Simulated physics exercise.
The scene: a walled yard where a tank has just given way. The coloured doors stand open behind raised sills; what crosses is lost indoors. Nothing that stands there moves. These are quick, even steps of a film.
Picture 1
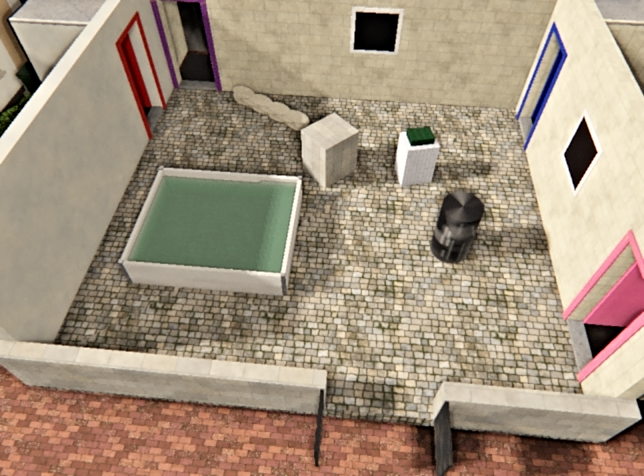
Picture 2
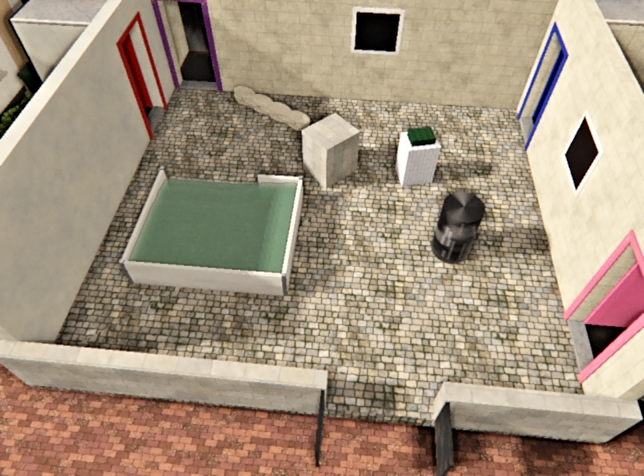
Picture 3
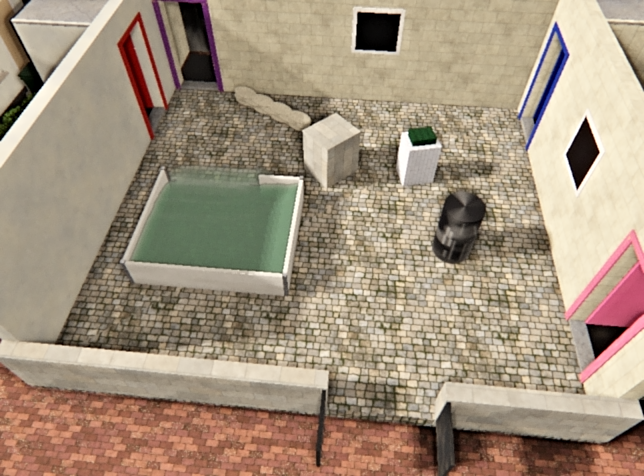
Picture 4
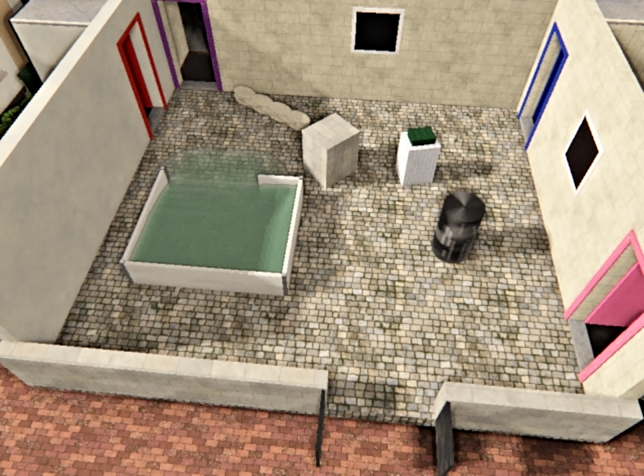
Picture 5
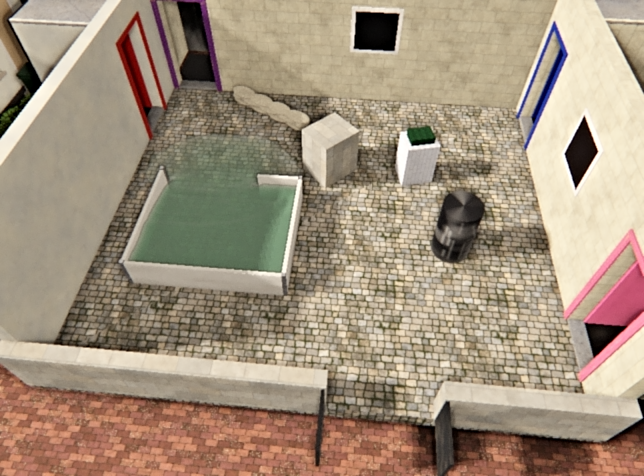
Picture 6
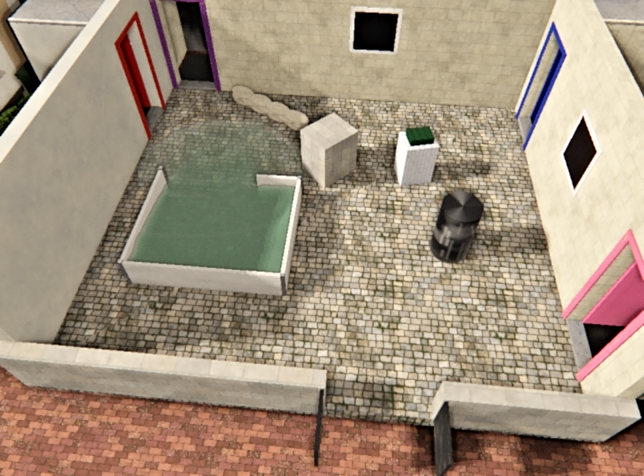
Greenish water in a low, pale-walled tank broke out through a gap in the far side and spread in a thin, see-through sheet a short way across the cobbled yard toward the back wall.
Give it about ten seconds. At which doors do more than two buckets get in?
In the end: The purple door takes more than that; the blue door stays under that; the red door takes more than that; the pink door stays under that.
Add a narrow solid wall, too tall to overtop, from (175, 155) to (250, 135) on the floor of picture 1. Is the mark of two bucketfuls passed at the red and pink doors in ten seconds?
The red one takes less; the pink one holds.
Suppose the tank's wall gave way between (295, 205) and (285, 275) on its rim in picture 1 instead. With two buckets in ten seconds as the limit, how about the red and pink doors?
The red one takes less; the pink one floods.
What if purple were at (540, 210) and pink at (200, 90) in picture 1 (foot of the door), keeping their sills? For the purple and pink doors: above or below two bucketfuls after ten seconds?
My reading: The purple door holds, the pink door floods.
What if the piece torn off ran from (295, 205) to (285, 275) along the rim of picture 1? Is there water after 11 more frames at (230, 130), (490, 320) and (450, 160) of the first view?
One after the other: Clear, awash, not flooded.
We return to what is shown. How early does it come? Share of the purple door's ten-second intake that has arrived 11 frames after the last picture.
Near 10 in a hundred.
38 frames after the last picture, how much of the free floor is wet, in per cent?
Close to 40 %.
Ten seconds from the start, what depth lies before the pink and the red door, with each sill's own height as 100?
In turn 0 and 80 per cent.
A moment on, water covers 20 % of the floor; the purple door wet at the sill, nothing in, the blue door not reached, the red door wet at the sill, nothing in, the pink door not reached.
Next, water covers 20 % of the floor; the purple door over two buckets in, the blue door not reached, the red door under two buckets in, the pink door not reached.
Then, water covers 25 % of the floor; the purple door far over two buckets in, the blue door not reached, the red door over two buckets in, the pink door not reached.
Later, water covers 40 % of the floor; the purple door far over two buckets in, the blue door not reached, the red door far over two buckets in, the pink door not reached.
In the end, water covers 60 % of the floor; the purple door far over two buckets in, the blue door wet at the sill, nothing in, the red door far over two buckets in, the pink door not reached.
